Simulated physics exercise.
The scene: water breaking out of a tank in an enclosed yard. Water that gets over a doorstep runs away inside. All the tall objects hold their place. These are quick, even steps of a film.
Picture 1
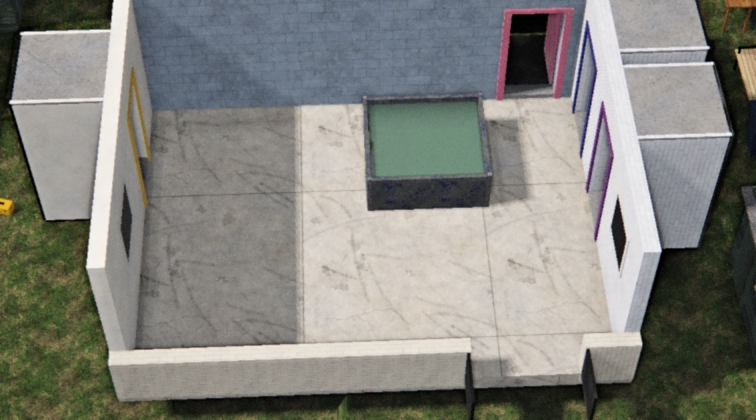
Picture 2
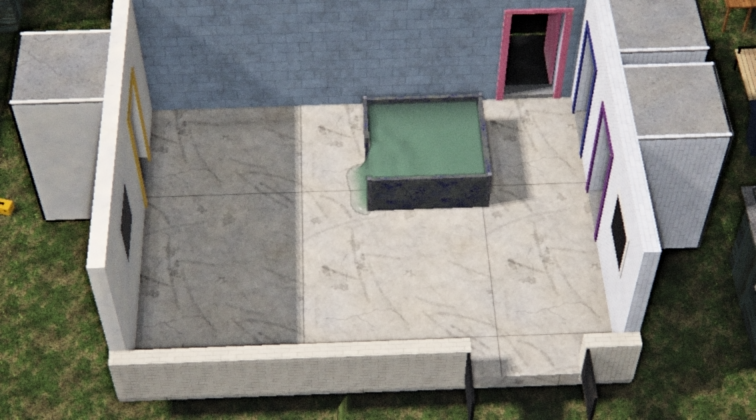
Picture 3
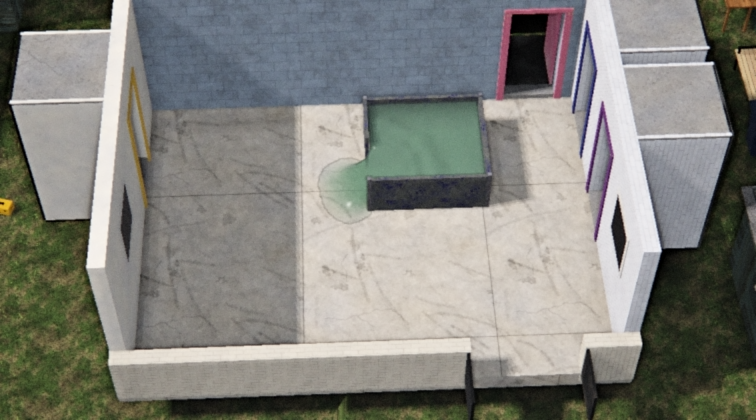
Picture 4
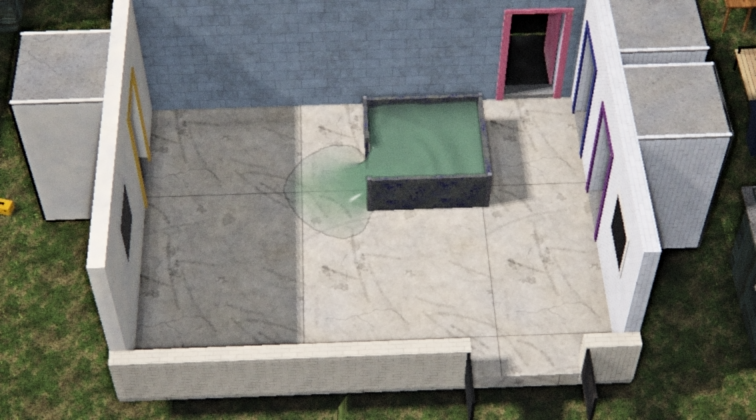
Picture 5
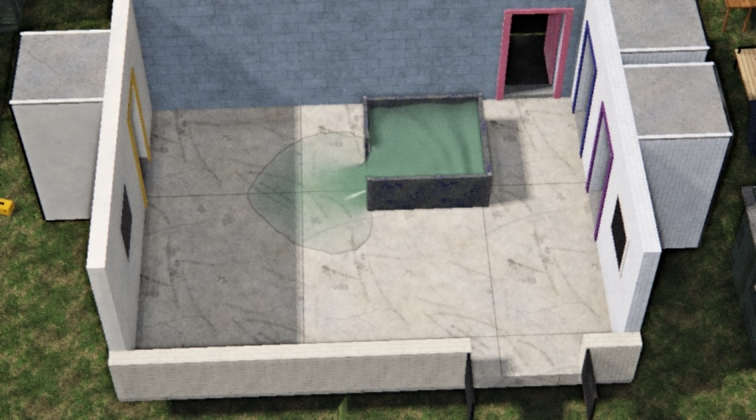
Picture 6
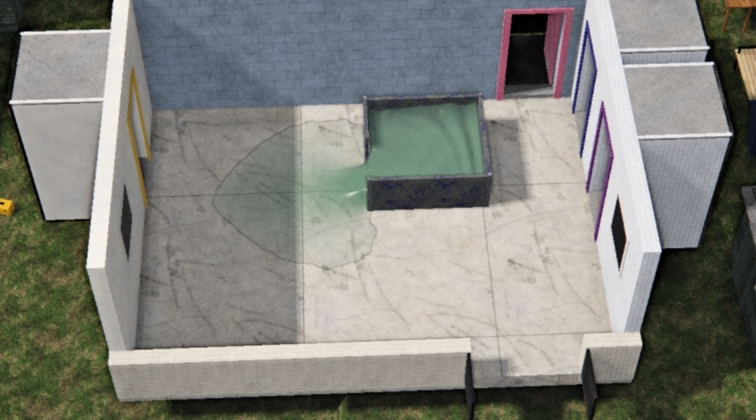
Green-tinted water, at first still in an open tank in a walled yard, pours out through the tank's left side and spreads leftward across the pale paved floor in a widening, thinning rounded sheet, crossing onto the darker, shaded paving.
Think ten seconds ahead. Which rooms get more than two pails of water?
The yellow door lets in a lot; the purple door admits no more than that; the pink door admits no more than that; the blue door admits no more than that.
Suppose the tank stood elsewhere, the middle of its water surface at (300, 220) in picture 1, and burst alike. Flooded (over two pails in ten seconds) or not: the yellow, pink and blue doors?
Yellow door lets less in; pink door keeps below it; blue door stays under.
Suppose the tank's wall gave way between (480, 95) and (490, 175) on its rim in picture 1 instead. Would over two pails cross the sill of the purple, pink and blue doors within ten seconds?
The purple door takes more; the pink door lets more in; the blue door passes that mark.
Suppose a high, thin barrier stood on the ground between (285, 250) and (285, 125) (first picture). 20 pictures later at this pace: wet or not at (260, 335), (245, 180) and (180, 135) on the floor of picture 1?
As listed: Covered, not flooded, covered.
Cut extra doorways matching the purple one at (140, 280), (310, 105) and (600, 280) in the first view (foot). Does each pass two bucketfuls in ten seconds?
In that order: Is over, keeps below it, takes less.
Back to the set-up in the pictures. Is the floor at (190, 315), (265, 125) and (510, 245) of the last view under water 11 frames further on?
In that order: Covered, awash, dry.
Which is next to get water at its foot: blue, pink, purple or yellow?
It is the door marked yellow.
A moment on, water covers 35 % of the floor; the yellow door under two buckets in, the purple door not reached, the pink door not reached, the blue door not reached.
Next, water covers 45 % of the floor; the yellow door over two buckets in, the purple door not reached, the pink door not reached, the blue door not reached.
Then, water covers 45 % of the floor; the yellow door far over two buckets in, the purple door not reached, the pink door not reached, the blue door not reached.
Later, water covers 65 % of the floor; the yellow door far over two buckets in, the purple door not reached, the pink door not reached, the blue door not reached.
In the end, water covers 95 % of the floor; the yellow door far over two buckets in, the purple door wet at the sill, nothing in, the pink door wet at the sill, nothing in, the blue door wet at the sill, nothing in.
